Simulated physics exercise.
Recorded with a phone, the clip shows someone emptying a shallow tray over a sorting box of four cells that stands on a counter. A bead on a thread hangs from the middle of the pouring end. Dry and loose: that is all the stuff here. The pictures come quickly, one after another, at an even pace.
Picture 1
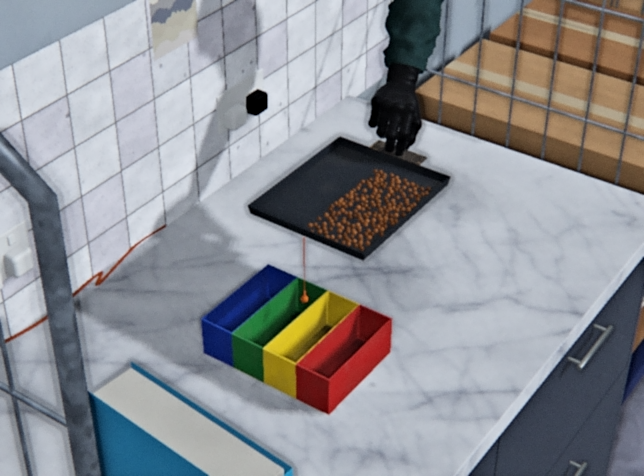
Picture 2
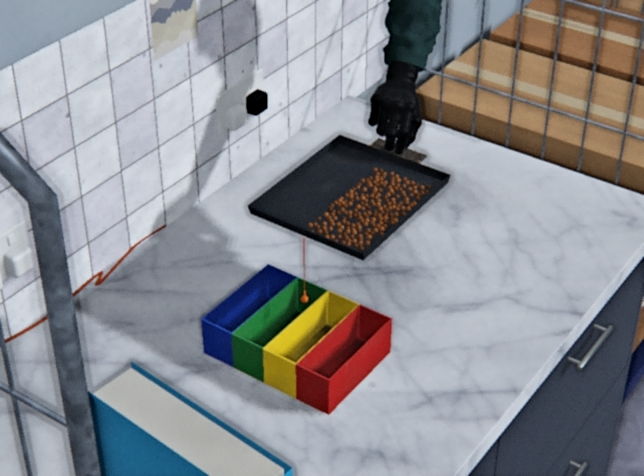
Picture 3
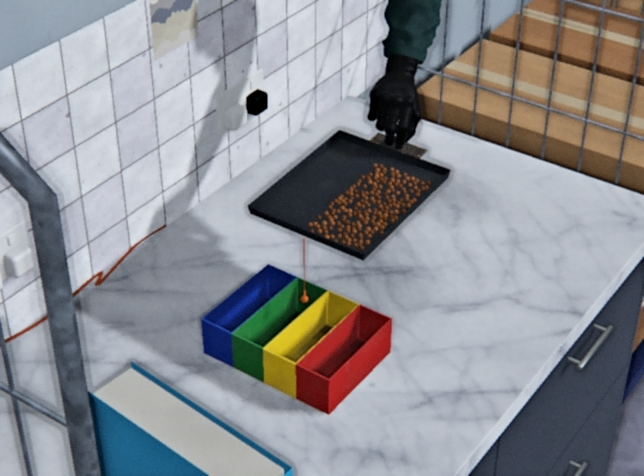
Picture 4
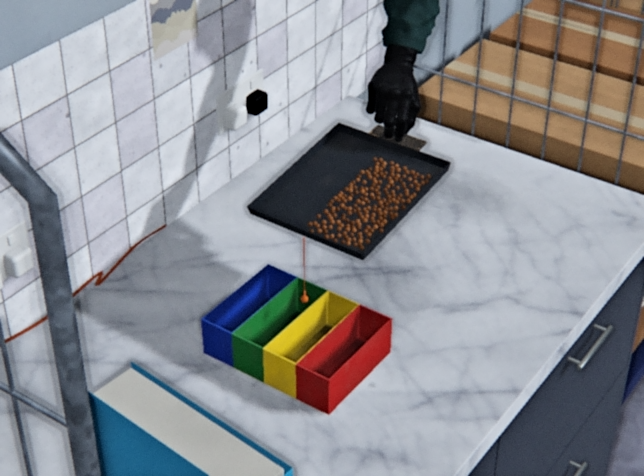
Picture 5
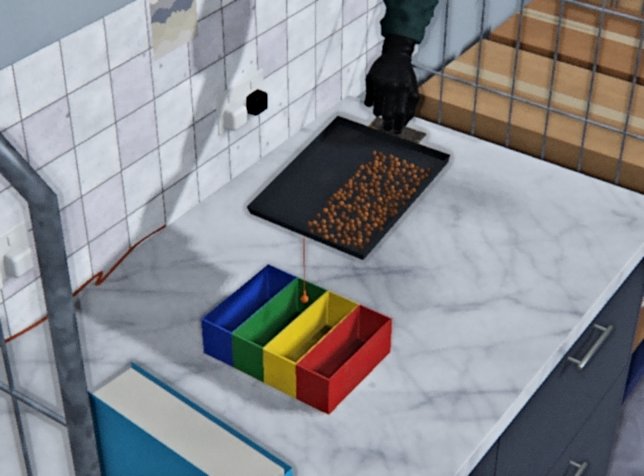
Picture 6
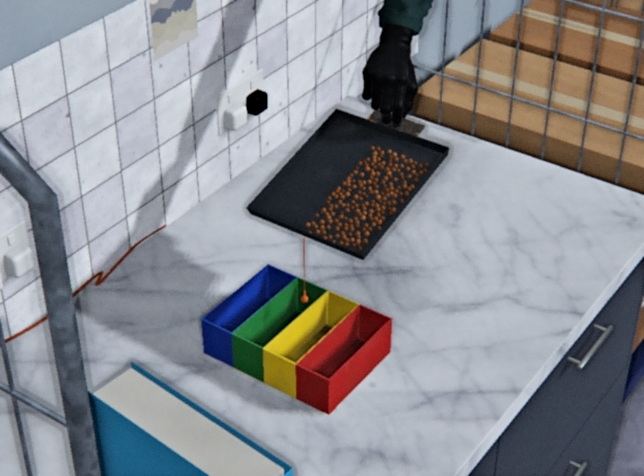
The clip shows a black-gloved hand holding a dark tray of small brown balls above a box with blue, green, yellow and red cells; the hand slowly raises the far end, tilting the tray slightly while the balls barely shift.
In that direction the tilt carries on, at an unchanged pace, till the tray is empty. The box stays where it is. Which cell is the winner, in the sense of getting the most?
Winner: Yellow.
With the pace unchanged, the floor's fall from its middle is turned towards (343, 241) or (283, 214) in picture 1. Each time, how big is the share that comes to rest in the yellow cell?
About 0 % and about 0 %.
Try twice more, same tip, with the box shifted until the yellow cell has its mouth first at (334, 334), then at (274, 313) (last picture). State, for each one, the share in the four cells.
In order: 90 percent, then 70 percent.
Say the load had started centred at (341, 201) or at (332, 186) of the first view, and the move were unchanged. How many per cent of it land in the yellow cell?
In order, 30 per cent then 20 per cent.
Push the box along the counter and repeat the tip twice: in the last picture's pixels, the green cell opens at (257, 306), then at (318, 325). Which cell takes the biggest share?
Try one goes to the cell in red; try two goes to the green one.
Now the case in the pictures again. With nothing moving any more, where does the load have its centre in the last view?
I'd say the middle ends up at about (295, 367).
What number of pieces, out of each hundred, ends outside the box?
My estimate is close to 0 %.
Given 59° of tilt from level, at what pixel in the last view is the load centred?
Check around (327, 231) in the last picture.
Just after the last frame, tray tipped steeply; almost all on the tray; just a few in the yellow cell; just a few in the green cell; just a few falling or outside the box.
A moment on, tray tipped right over; roughly a quarter on the tray; roughly a quarter in the yellow cell; roughly a quarter in the red cell; about a tenth in the green cell; just a few in the blue cell; roughly a quarter falling or outside the box.
Further on, tray tipped past a quarter turn; roughly a third in the yellow cell; roughly a quarter in the red cell; roughly a quarter in the green cell; about a tenth in the blue cell; just a few falling or outside the box.
When it is over, tray tipped past a quarter turn; roughly a third in the yellow cell; roughly a quarter in the red cell; roughly a quarter in the green cell; about a tenth in the blue cell; just a few outside the box.
